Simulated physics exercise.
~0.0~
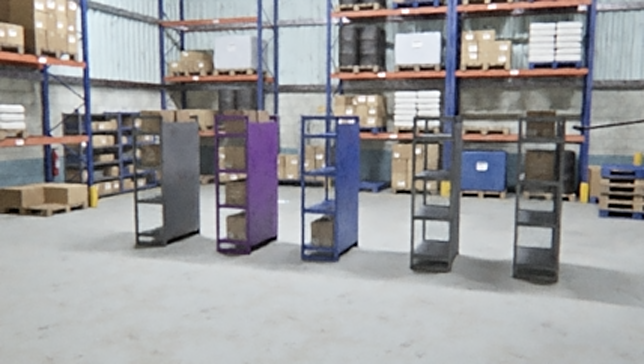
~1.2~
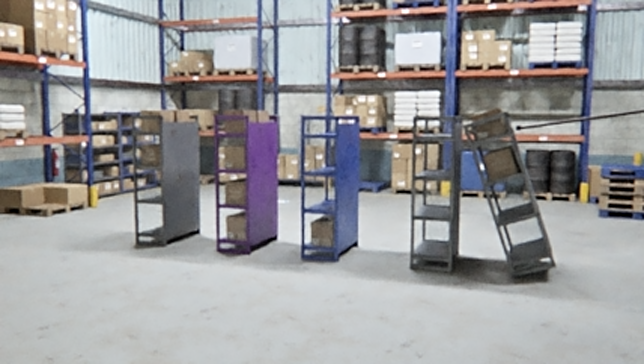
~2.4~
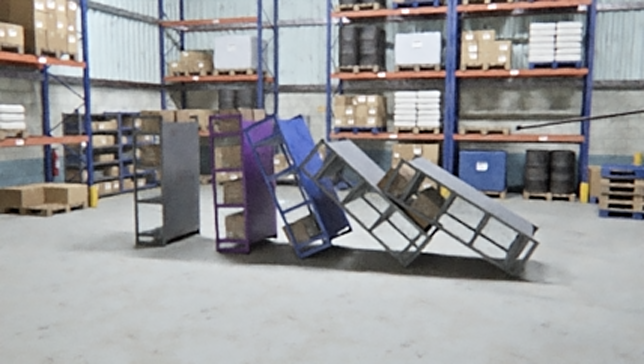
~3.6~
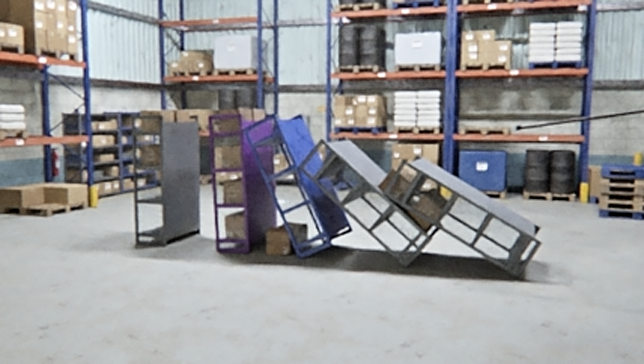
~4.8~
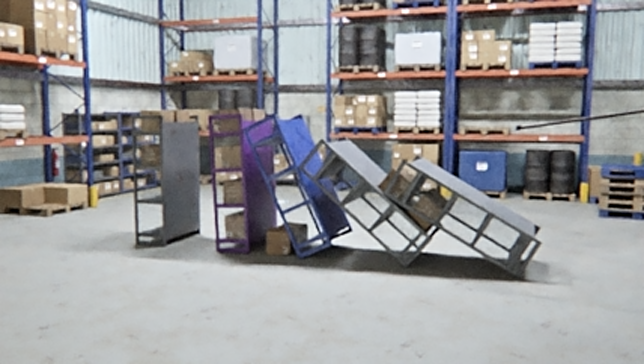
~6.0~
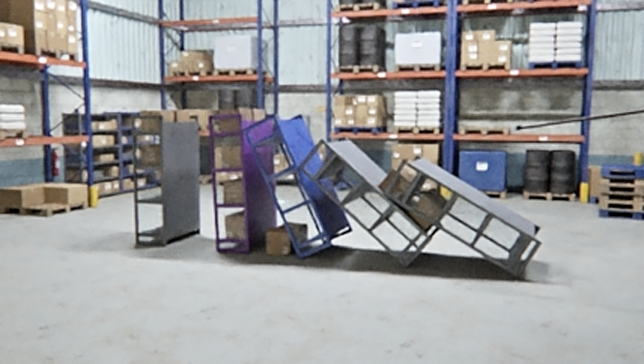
The rightmost shelving unit tips left, toppling others until the blue one leans on the purple.
